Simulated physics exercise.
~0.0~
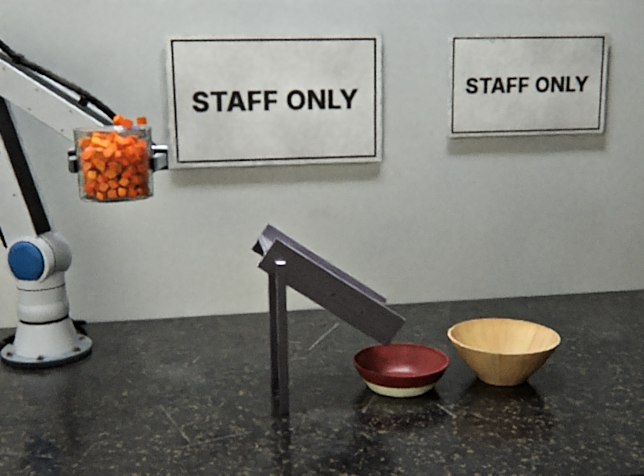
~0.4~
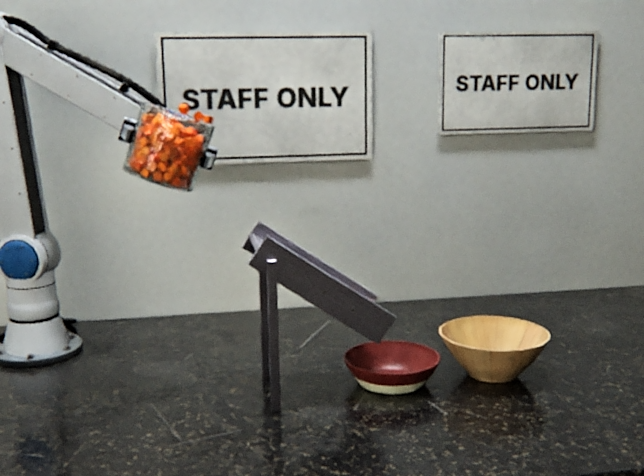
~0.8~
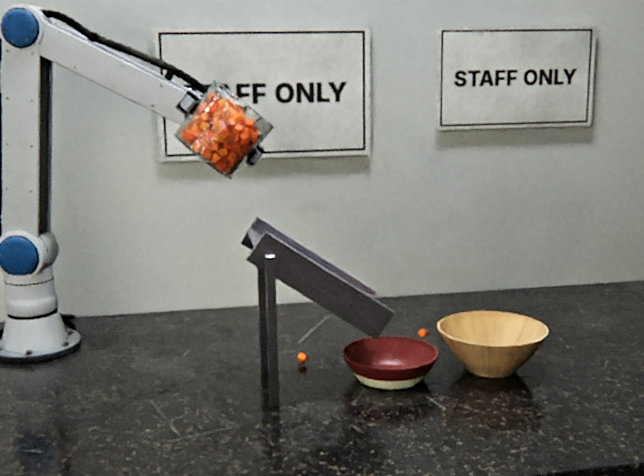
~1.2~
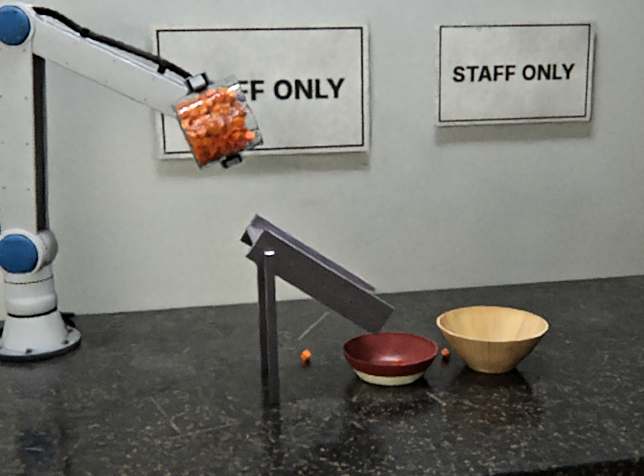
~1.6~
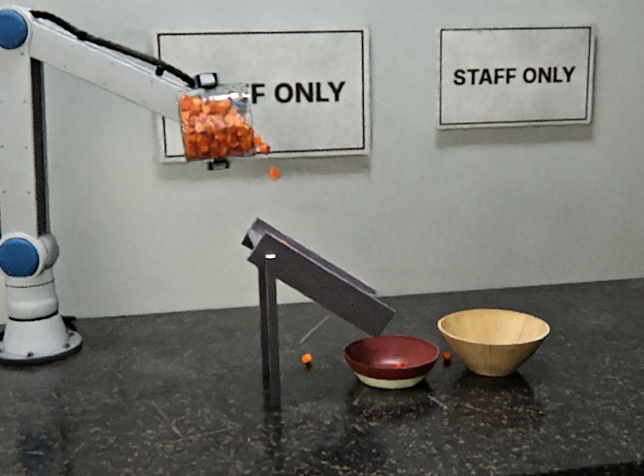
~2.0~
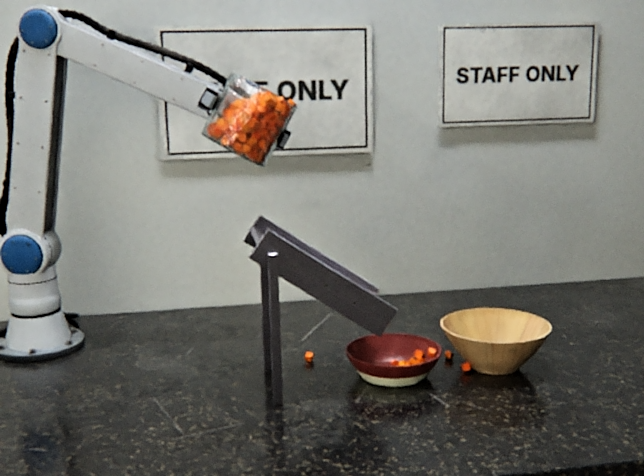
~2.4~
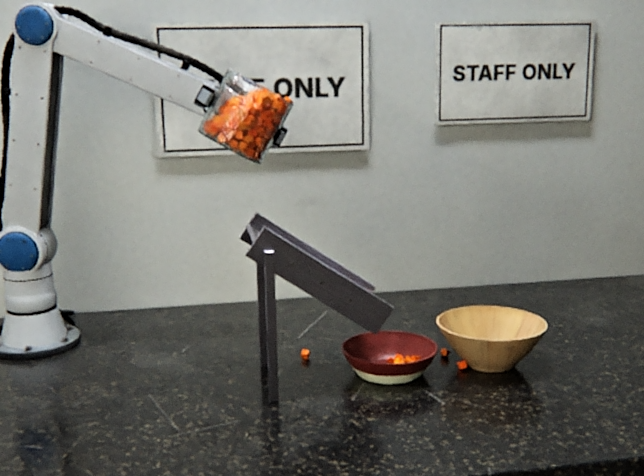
A robot arm carried a clear beaker of orange vegetable dice to the right, tilting it above a sloping chute until a few tumbled out, then tipped it partway back, leaving most inside, some in the red bowl and a few on the table.
